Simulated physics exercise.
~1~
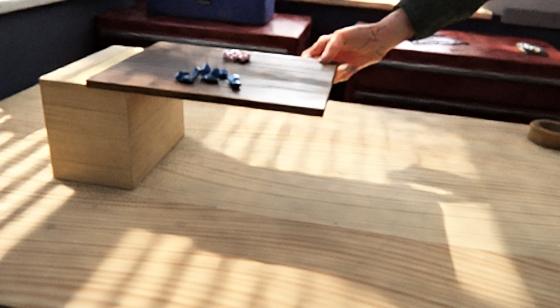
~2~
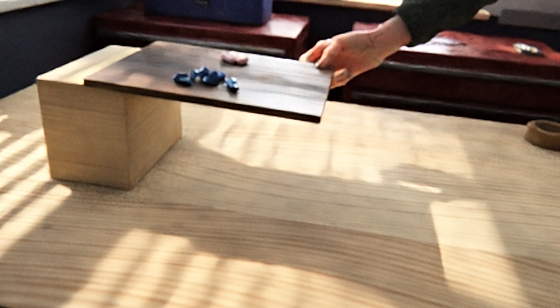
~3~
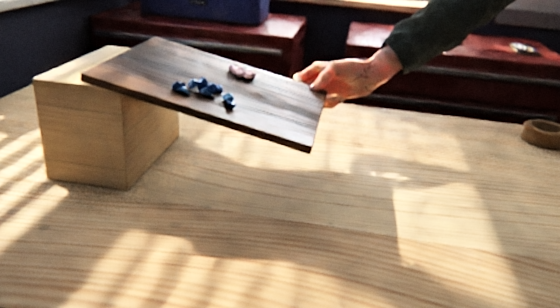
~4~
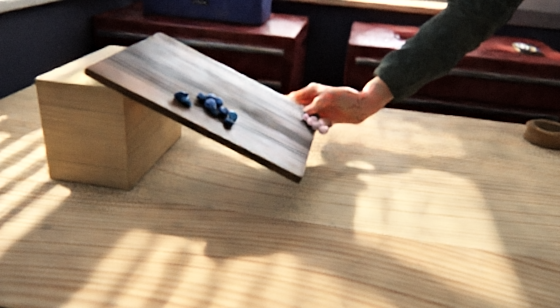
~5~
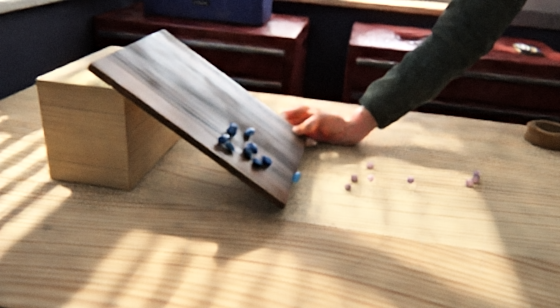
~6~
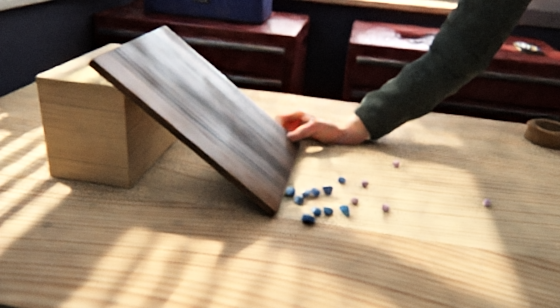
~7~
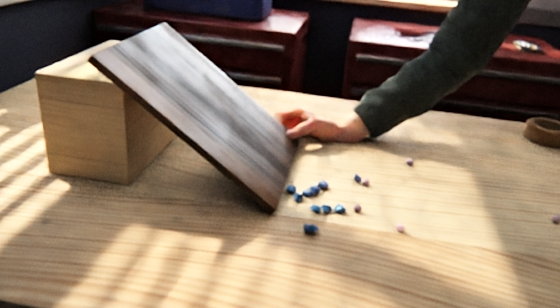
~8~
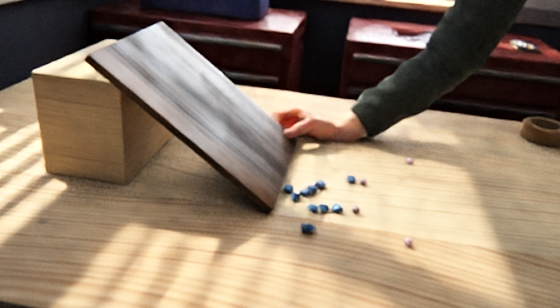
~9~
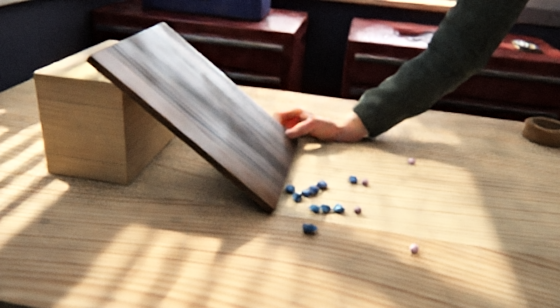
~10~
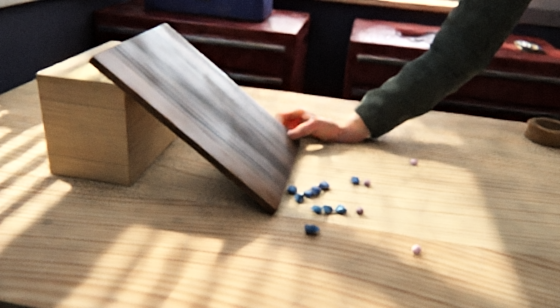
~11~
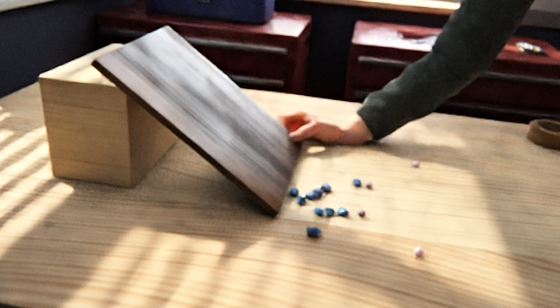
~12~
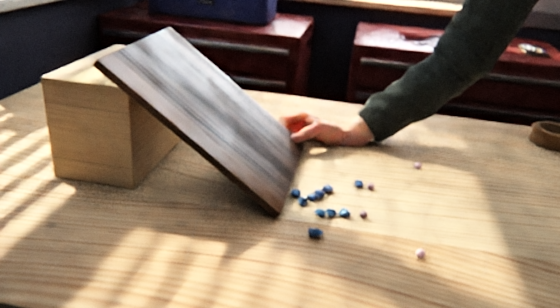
Hand lowering dark board's right end from wooden block, blue and pink pieces sliding onto table, pink ones scattering farther right.
